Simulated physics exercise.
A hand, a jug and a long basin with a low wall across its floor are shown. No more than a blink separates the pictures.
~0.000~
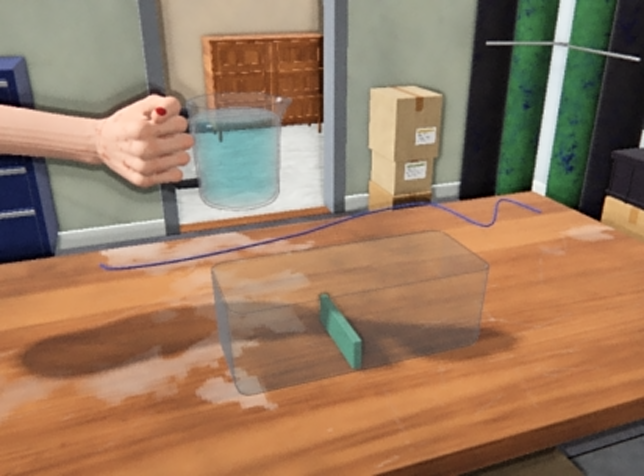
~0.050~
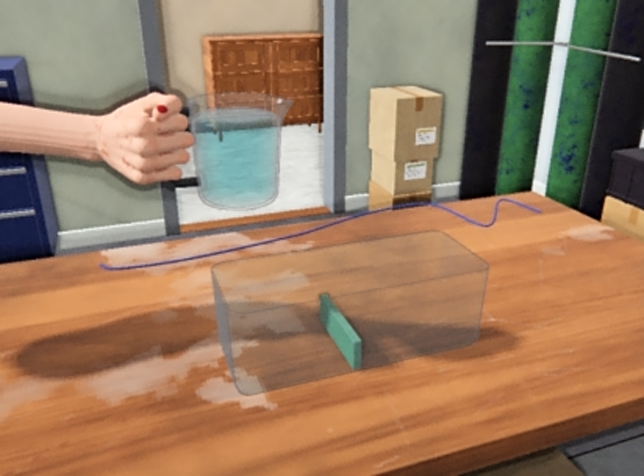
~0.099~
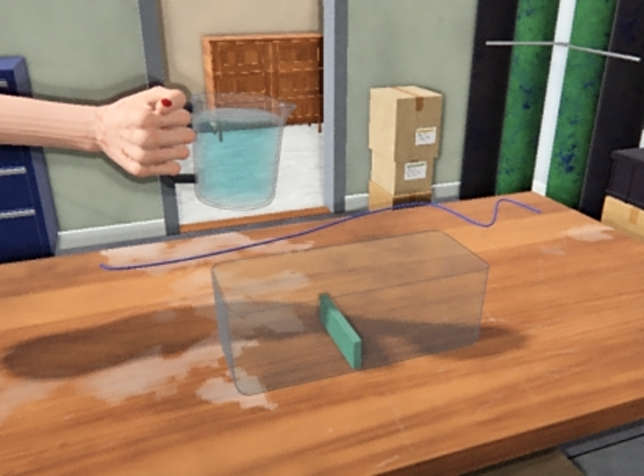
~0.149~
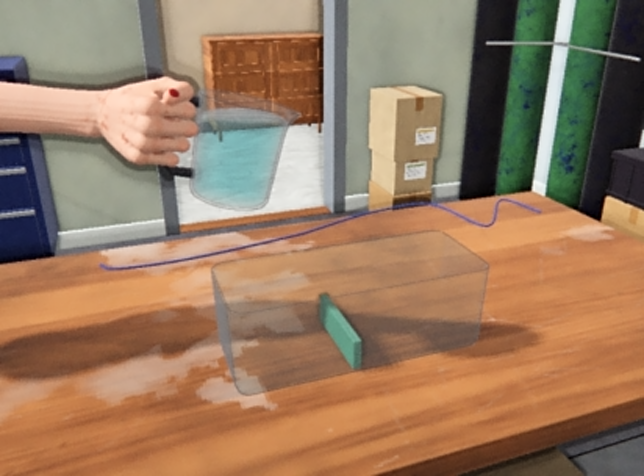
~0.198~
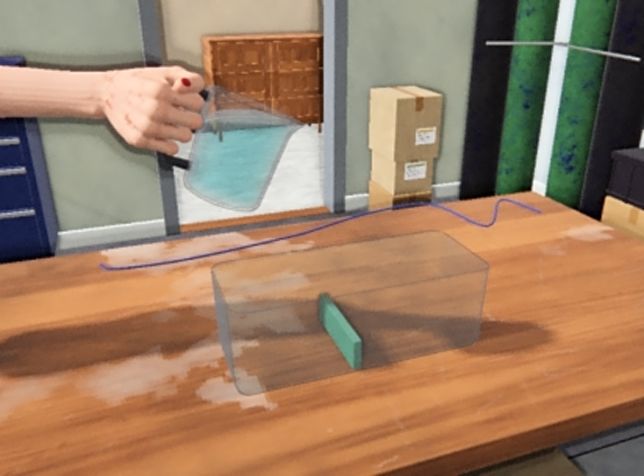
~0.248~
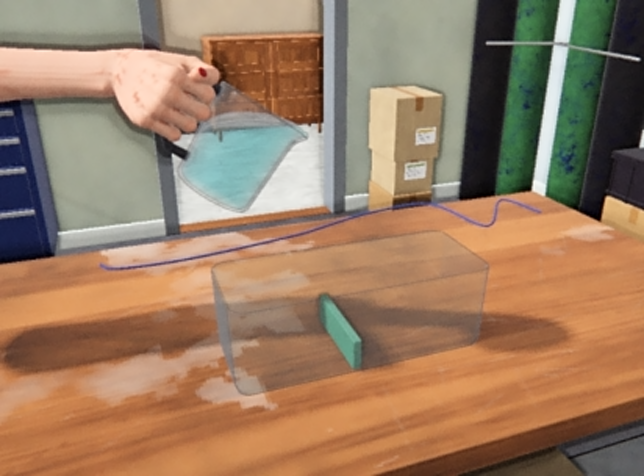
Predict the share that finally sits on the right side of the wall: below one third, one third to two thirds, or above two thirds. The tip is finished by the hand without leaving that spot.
Right-side share: One third to two thirds.
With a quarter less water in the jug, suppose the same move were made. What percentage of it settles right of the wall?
Best guess: Around 40 %.
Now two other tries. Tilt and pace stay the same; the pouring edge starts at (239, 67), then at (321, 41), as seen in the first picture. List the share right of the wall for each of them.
First try: About 5 %; second try: About 90 %.
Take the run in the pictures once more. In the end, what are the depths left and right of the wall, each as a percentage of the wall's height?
30 per cent for the left part, 40 for the right.
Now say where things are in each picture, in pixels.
Tilt 0°; pouring edge (291, 98); surface from (191, 119) to (276, 112); the long basin's rim runs from (219, 289) to (465, 248); the wall's top is at (339, 317), in the first picture.
Tilt 2°; pouring edge (292, 100); surface from (192, 118) to (277, 113), in the second picture.
Tilt 6°; pouring edge (296, 105); surface from (195, 116) to (280, 115), in the third picture.
Tilt 14°; pouring edge (300, 113); surface from (198, 118) to (285, 116), in the fourth picture.
Tilt 23°; pouring edge (305, 124); surface from (199, 132) to (294, 119), in the fifth picture.
Tilt 35°; pouring edge (307, 138); surface from (192, 143) to (294, 127); 1 per cent is over the edge, in the sixth picture.
A moment on, the jug is tipped right over and 50 per cent is still to pour, 0 is left of the wall and 16 right of it.
Next, the jug is tipped right over and 8 per cent is still to pour, 25 is left of the wall and 50 right of it.
Then the jug is tipped right over and 0 per cent is still to pour, 39 is left of the wall and 58 right of it.
Later the jug is tipped right over and 0 per cent is still to pour, 40 is left of the wall and 58 right of it.
Finally, 40 per cent lies left of the wall, 58 right of it and 2 outside.
